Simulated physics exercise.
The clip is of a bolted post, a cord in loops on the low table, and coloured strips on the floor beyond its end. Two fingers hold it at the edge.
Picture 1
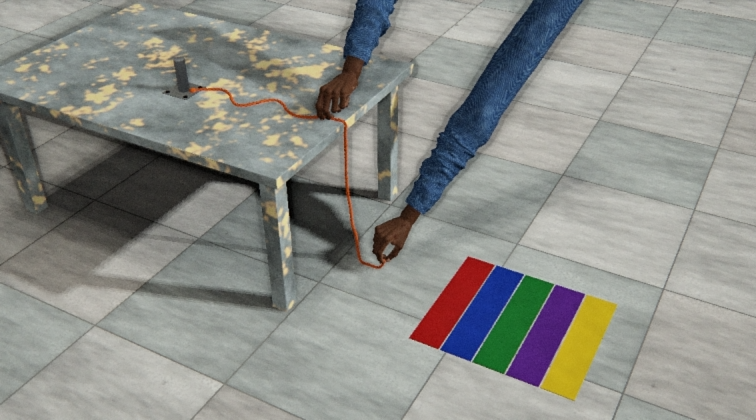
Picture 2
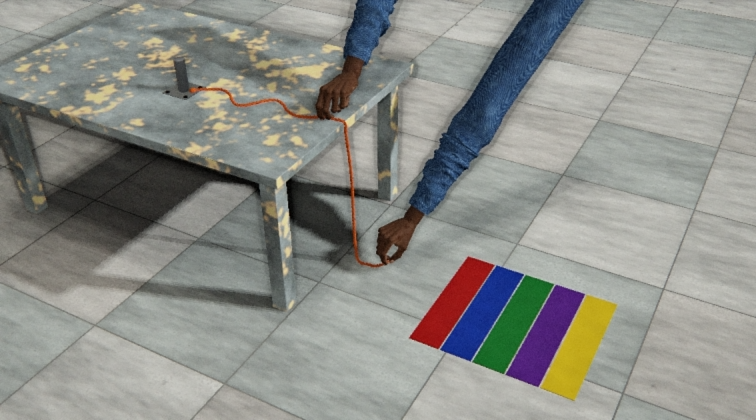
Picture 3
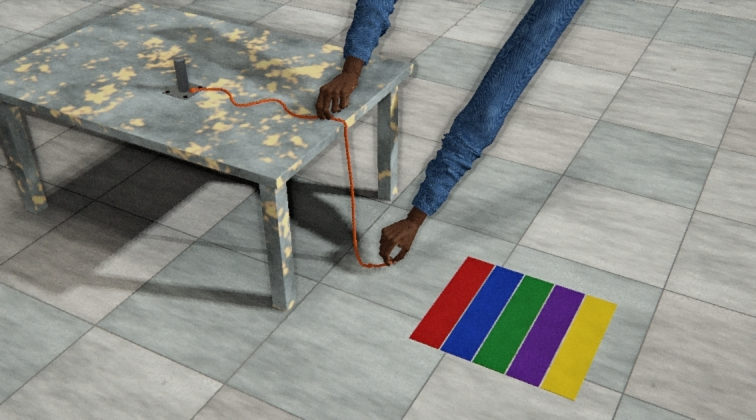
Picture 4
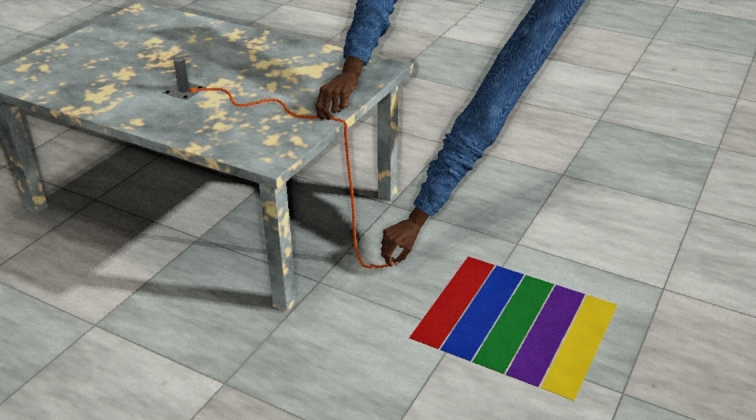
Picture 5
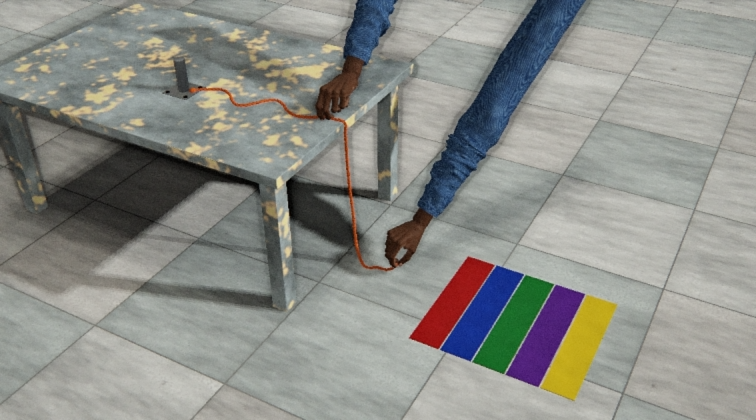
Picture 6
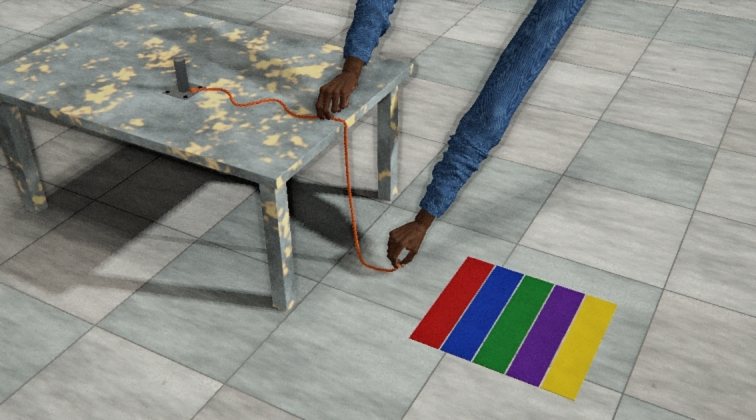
We see one hand pressing an orange cord at the edge of a low, patchy table while another hand, near the floor, draws the cord's end slightly to the right, toward the coloured strips.
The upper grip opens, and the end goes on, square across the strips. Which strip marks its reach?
Over green.
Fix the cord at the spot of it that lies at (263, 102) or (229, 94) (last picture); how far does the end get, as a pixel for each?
Try by try, around (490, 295) and (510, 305).
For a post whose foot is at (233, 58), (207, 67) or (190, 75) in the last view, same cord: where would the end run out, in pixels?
The places are (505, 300), (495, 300) and (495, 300).
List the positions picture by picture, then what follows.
In the first picture, end (384, 260); red (435, 327); blue (466, 339); green (498, 350); purple (531, 363); yellow (566, 375).
In the second picture, end (388, 262); cord through (220, 90) (260, 102) (301, 117) (347, 145) (353, 202) (356, 251).
In the third picture, end (391, 263).
In the fourth picture, end (393, 263); cord through (220, 90) (260, 102) (301, 117) (346, 144) (353, 202) (357, 251).
In the fifth picture, end (397, 265).
In the sixth picture, end (399, 265); cord through (220, 90) (260, 102) (301, 117) (346, 144) (351, 201) (359, 252).
Soon after, end near (451, 283); over red.
Then, end near (492, 297); over blue.
At full stretch, end near (518, 306); over green. The end stops over the green strip.
